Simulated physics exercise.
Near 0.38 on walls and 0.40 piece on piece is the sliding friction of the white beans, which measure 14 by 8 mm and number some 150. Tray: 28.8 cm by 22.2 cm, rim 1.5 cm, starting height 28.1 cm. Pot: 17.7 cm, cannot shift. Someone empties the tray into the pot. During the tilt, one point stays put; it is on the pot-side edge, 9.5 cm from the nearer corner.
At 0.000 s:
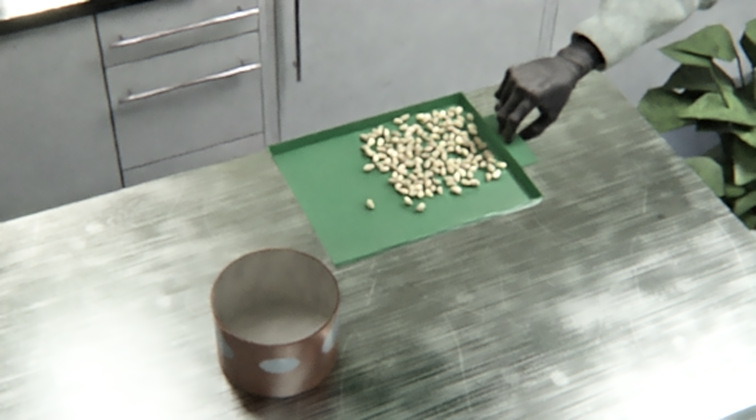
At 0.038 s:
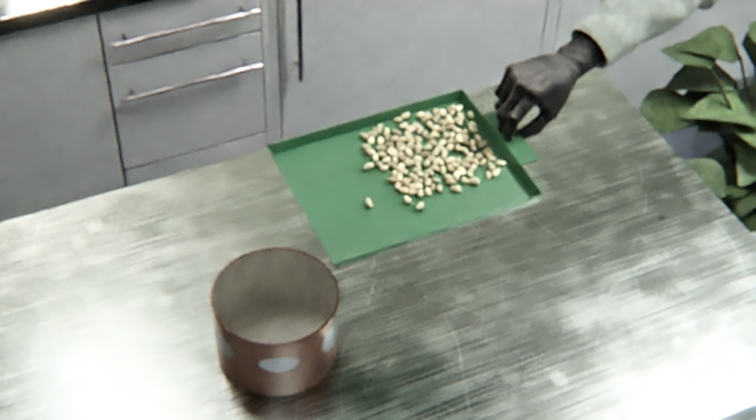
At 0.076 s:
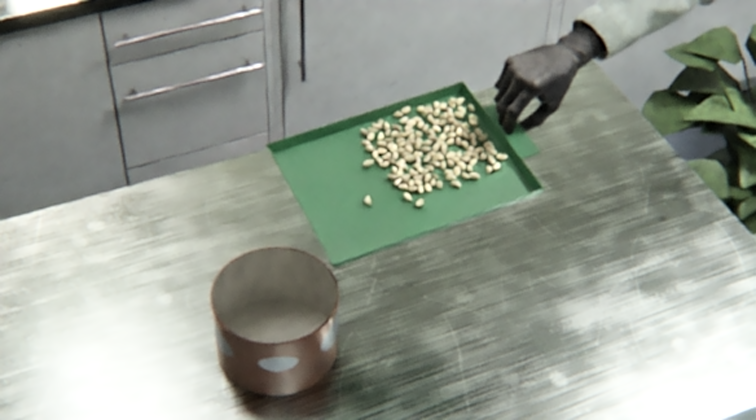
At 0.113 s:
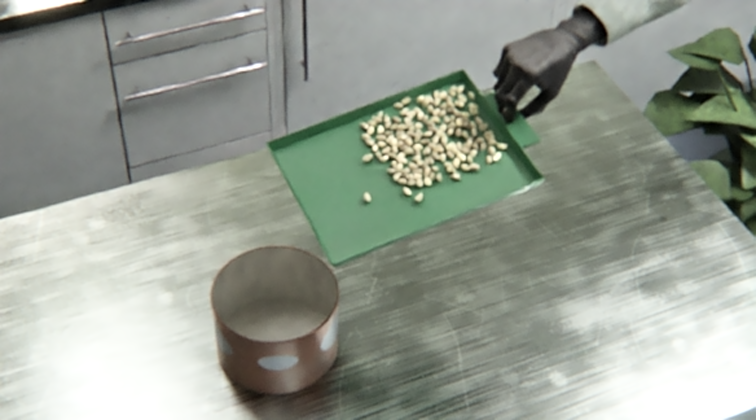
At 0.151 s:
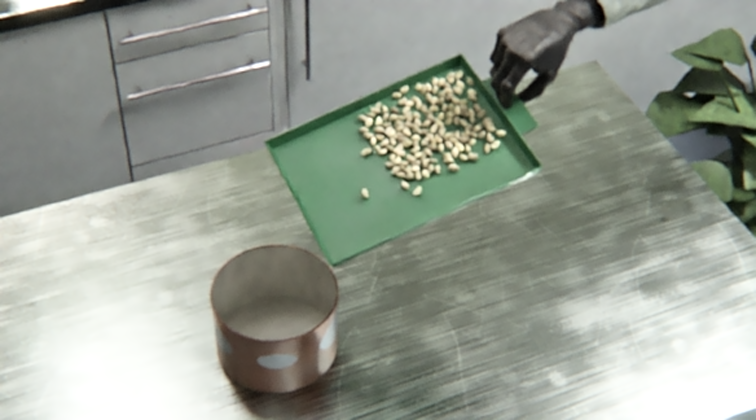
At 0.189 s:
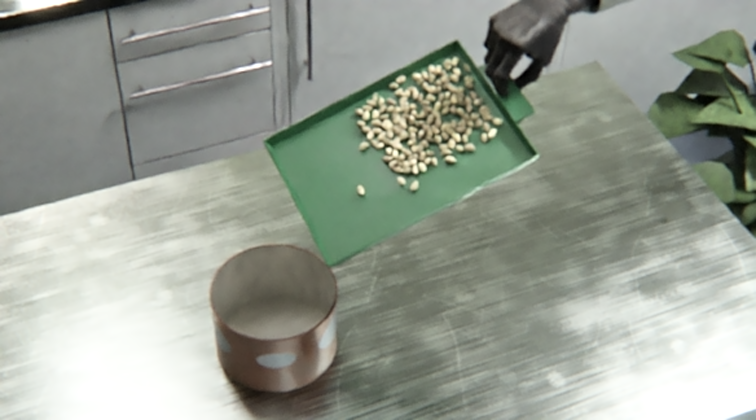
Green tray of pale speckled pieces tilting up at its far right side beside a copper-coloured pot, a dark-gloved hand at its handle.
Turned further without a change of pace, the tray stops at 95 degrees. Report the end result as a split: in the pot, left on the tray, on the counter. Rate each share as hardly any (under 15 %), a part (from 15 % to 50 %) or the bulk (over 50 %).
Pot: A part; tray: Hardly any; counter: The bulk.
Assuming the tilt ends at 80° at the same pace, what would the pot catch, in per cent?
25 %.
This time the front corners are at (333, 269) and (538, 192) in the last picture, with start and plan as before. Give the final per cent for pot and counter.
Split: Pot = 0, counter = 100.
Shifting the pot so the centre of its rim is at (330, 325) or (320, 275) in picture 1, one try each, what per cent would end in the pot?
Around 20 per cent, then around 0 per cent.
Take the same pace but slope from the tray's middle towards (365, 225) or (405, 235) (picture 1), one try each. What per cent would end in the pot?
I'd put it at about 0 per cent for the first tilt and about 5 per cent for the second.
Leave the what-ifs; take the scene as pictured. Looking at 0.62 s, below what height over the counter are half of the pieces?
The halfway mark sits at about 28 cm.
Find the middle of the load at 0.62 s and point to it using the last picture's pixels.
By then the middle of the load sits around (285, 238).
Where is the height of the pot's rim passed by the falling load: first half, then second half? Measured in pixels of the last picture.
The first half passes near (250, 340) and the second half near (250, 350).
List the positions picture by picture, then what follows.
In the first frame, tray tilt 0 degrees, front corners at (337, 260) and (539, 195); middle of the pieces at (425, 156); pot at (275, 295).
In the second frame, tray tilt 1 degrees, front corners at (336, 259) and (539, 193); middle of the pieces at (425, 154).
In the third frame, tray tilt 4 degrees, front corners at (335, 259) and (539, 187), lowest corner left front; middle of the pieces at (426, 150).
In the fourth frame, tray tilt 8 degrees, front corners at (334, 260) and (539, 177), lowest corner left front; middle of the pieces at (425, 142).
In the fifth frame, tray tilt 13 degrees, front corners at (332, 260) and (537, 165), lowest corner left front; middle of the pieces at (424, 132).
In the sixth frame, tray tilt 19 degrees, front corners at (330, 261) and (534, 154), lowest corner left front; middle of the pieces at (420, 123); pot at (274, 290). Its pace works out near 150 degrees a second.
After 0.45 s, tilt 58 degrees; the tray holds 100 %, the pot 0 %.
After 0.62 s, tilt 83 degrees; the tray holds 55 %, the pot 0 %.
Then, at 0.91 s, tilt 95 degrees; the tray holds 0 %, the pot 25 %.
By 2.2 s all is still; pot 25 %, tray 0 %, counter 75 %.
